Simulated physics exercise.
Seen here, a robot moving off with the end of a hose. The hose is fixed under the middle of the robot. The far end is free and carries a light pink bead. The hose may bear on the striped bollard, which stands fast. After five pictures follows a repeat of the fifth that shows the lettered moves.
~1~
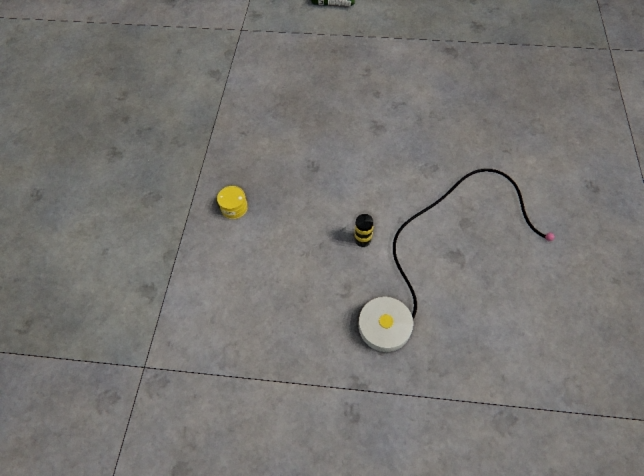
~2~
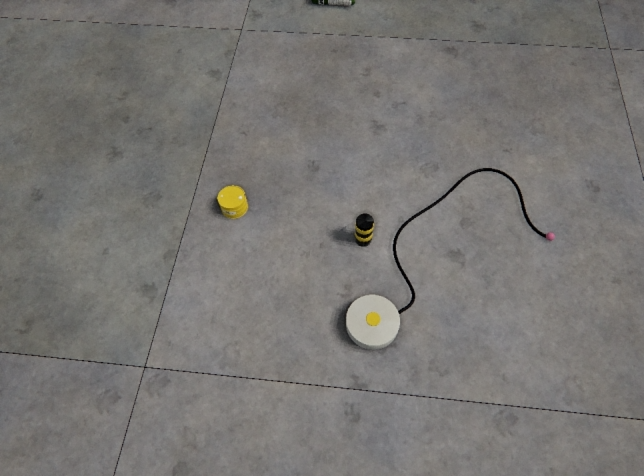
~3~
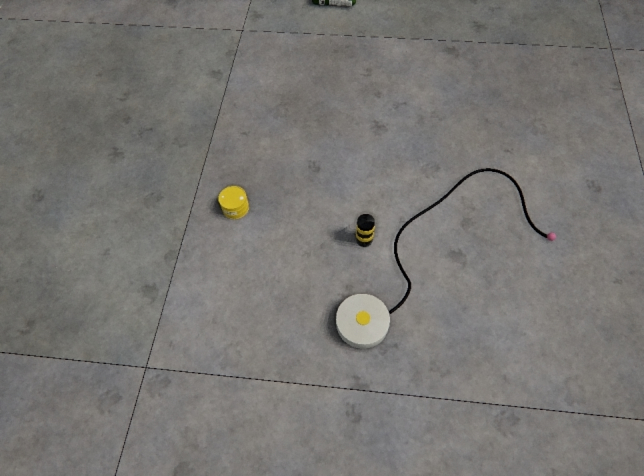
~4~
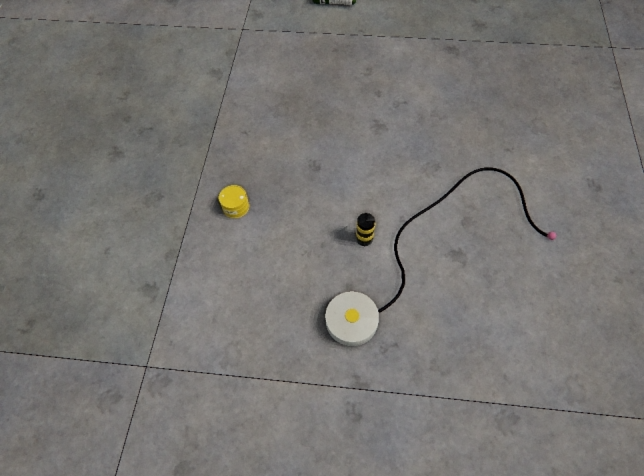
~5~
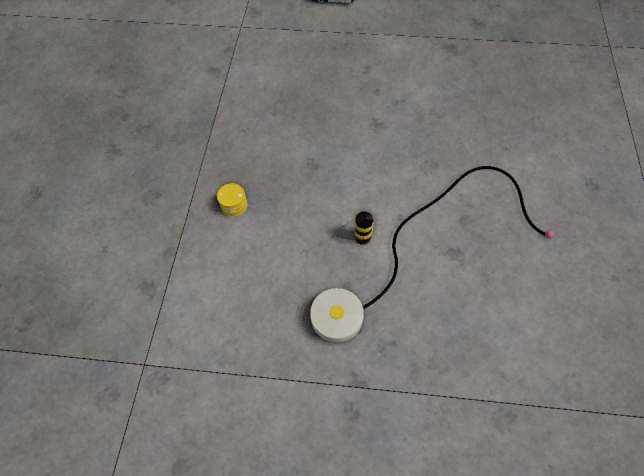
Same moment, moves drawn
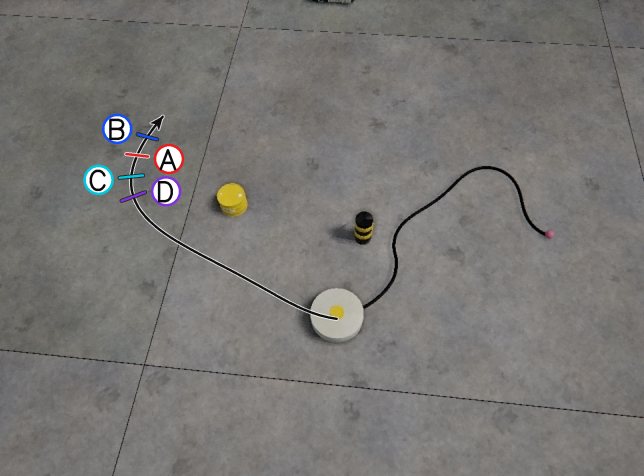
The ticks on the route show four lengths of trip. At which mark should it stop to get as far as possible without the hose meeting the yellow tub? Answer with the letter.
The farthest safe stop is C.
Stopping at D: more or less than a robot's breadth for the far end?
More.
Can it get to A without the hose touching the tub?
No.
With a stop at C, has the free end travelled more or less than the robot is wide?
By then, more.
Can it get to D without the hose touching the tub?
For that mark, yes.
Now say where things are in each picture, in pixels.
Free end (550, 237); yellow tub (233, 202); bollard (364, 231), in the first picture.
Robot (373, 322); yellow tub (233, 202), in the second picture.
Robot (363, 321); free end (552, 237), in the third picture.
Robot (352, 319); bollard (365, 230), in the fourth picture.
Robot (337, 316); yellow tub (232, 200); bollard (364, 228); free end (550, 234), in the fifth picture.
On the copy, A at (137, 155); B at (147, 137); C at (131, 177); D at (133, 197); the route from (337, 319) via (171, 238) to (163, 116).
On C. First, robot (242, 273), middle of the hose (415, 220), free end (550, 234).
Then, robot (160, 228), middle of the hose (343, 246), free end (516, 221).
Finally, robot (129, 172), middle of the hose (282, 233), free end (455, 228); only the bollard has been touched, if anything.
By contrast, A brings the hose against the tub; B brings the hose against the tub; D is safe but short.
